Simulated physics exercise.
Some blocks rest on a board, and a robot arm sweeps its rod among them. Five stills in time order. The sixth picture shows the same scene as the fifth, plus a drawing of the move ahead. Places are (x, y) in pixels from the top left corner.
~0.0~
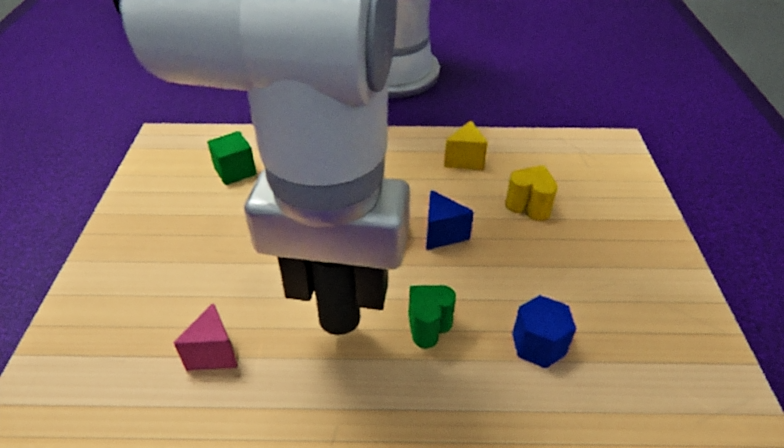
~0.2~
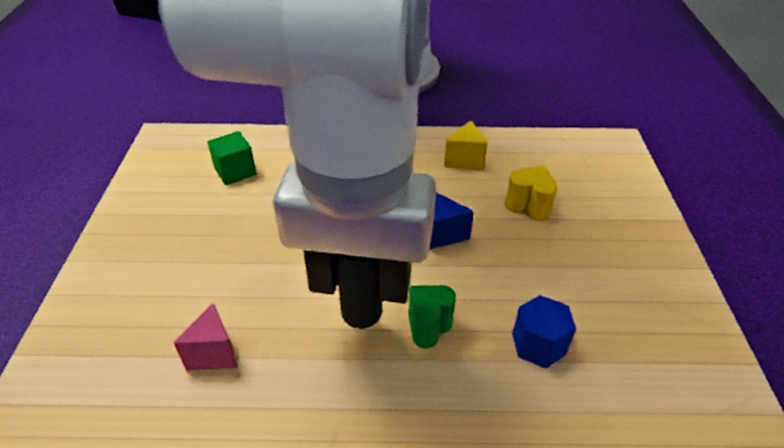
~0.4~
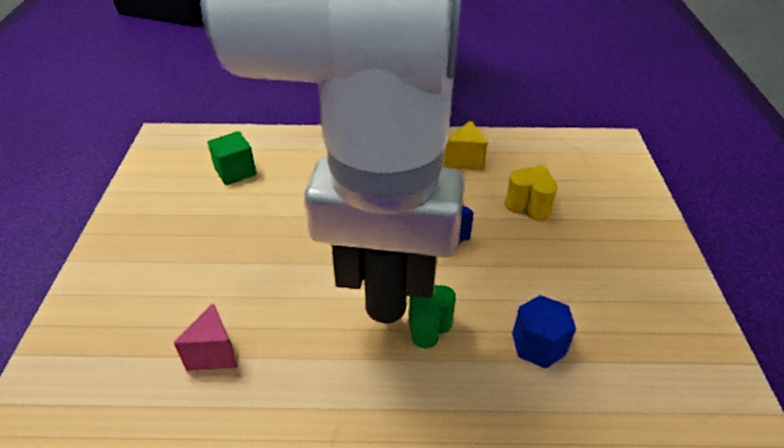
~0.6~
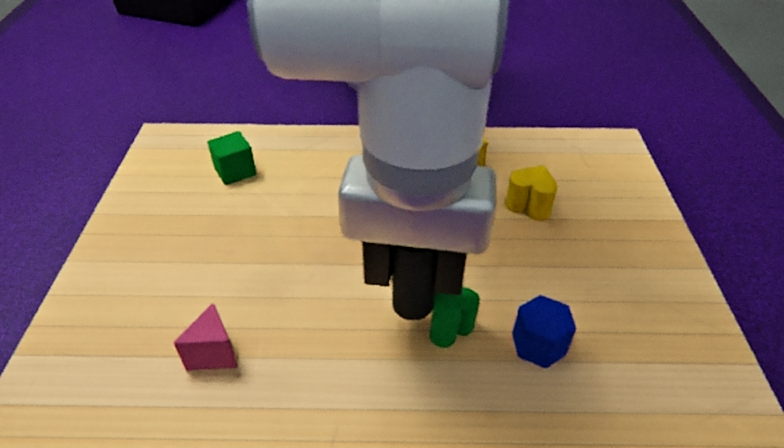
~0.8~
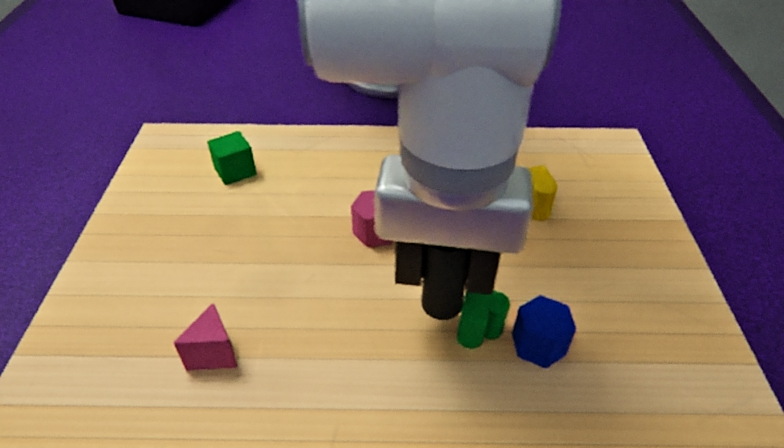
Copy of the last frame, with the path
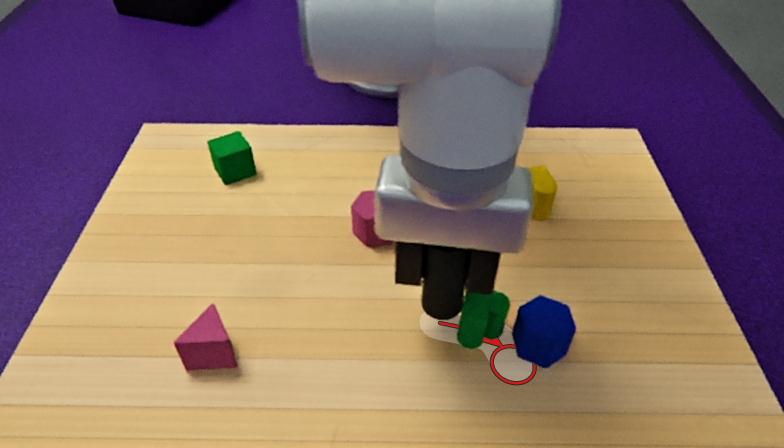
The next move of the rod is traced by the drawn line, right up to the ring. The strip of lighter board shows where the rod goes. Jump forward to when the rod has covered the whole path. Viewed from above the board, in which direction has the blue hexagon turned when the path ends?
From above, the turn goes clockwise.
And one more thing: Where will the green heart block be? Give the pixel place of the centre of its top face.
The centre of its top face lies at (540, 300).
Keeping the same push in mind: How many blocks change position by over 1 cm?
Moved: Exactly two.
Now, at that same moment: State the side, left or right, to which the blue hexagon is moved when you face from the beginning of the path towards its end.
Shifted left.
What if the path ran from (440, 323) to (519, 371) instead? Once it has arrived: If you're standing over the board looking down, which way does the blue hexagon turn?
Short answer: Clockwise.
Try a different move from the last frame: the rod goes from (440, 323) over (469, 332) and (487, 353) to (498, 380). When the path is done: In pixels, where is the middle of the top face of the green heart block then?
Near (524, 304).
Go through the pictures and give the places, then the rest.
In the first frame, tip of the rod (340, 318), middles of tops, green heart block (431, 300), blue hexagon (548, 317).
In the second frame, rod (362, 312), nothing pushed.
In the third frame, rod (386, 307), nothing pushed.
In the fourth frame, rod (413, 305), green heart block (453, 301).
In the fifth frame, rod (442, 304), green heart block (483, 302), blue hexagon (548, 317).
The line goes from (440, 323) through (469, 329) and (497, 340) to (513, 364).
On the path given first. Halfway along, rod (488, 314); green heart block (530, 301), turned 30° anticlockwise; blue hexagon (574, 316), turned 45° clockwise.
At the end, rod (518, 346); green heart block (540, 300), turned 40° anticlockwise; blue hexagon (584, 316), turned 60° clockwise.
